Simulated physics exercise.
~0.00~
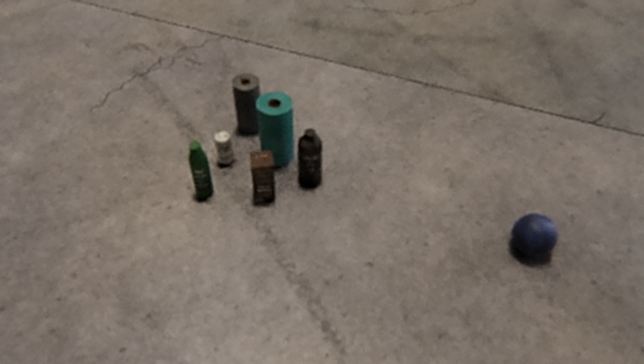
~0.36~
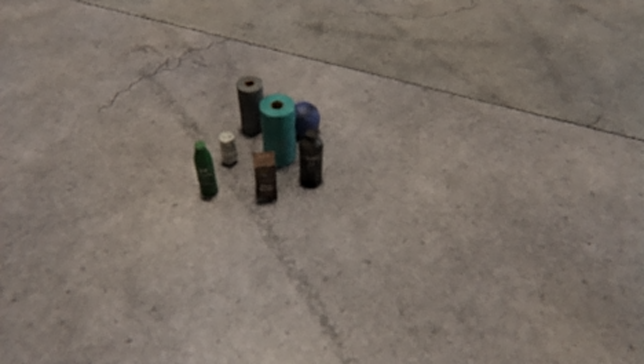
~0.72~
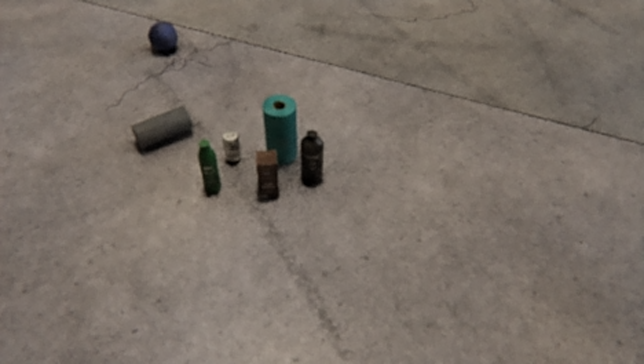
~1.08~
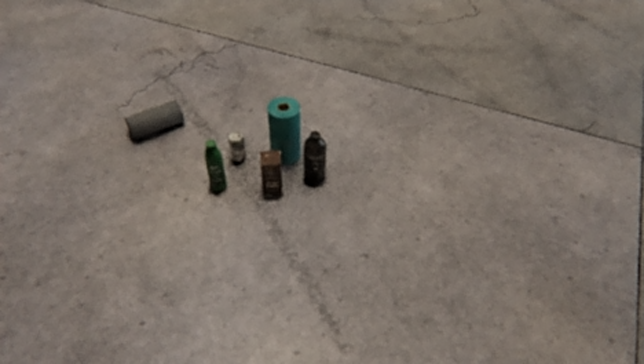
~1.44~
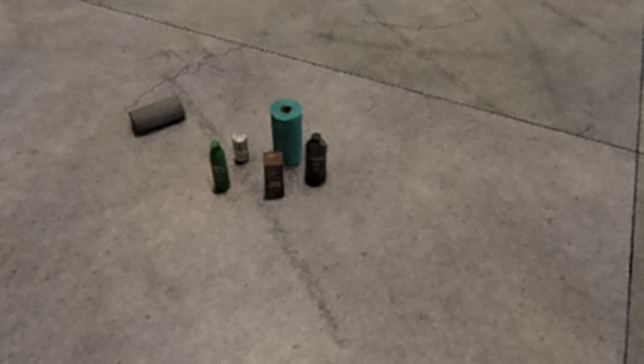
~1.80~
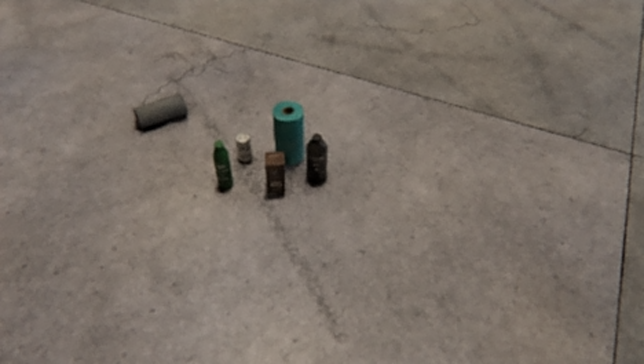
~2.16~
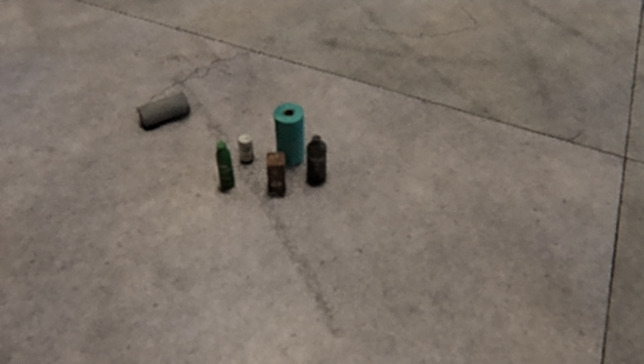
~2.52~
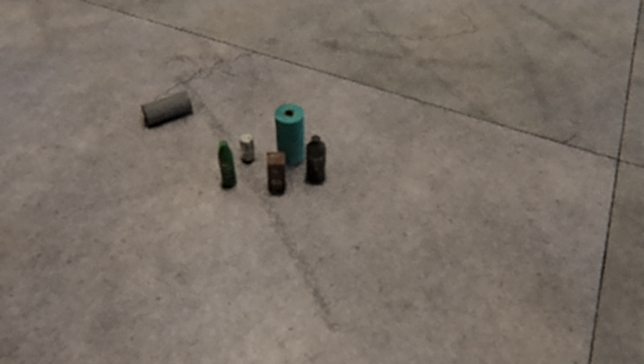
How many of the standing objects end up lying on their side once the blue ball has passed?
One of them ends up on its side, the grey roll, which lies to the left of the others.
Blue ball rolling in from the right behind a cluster of standing objects, the grey roll toppling leftward while five stay upright.
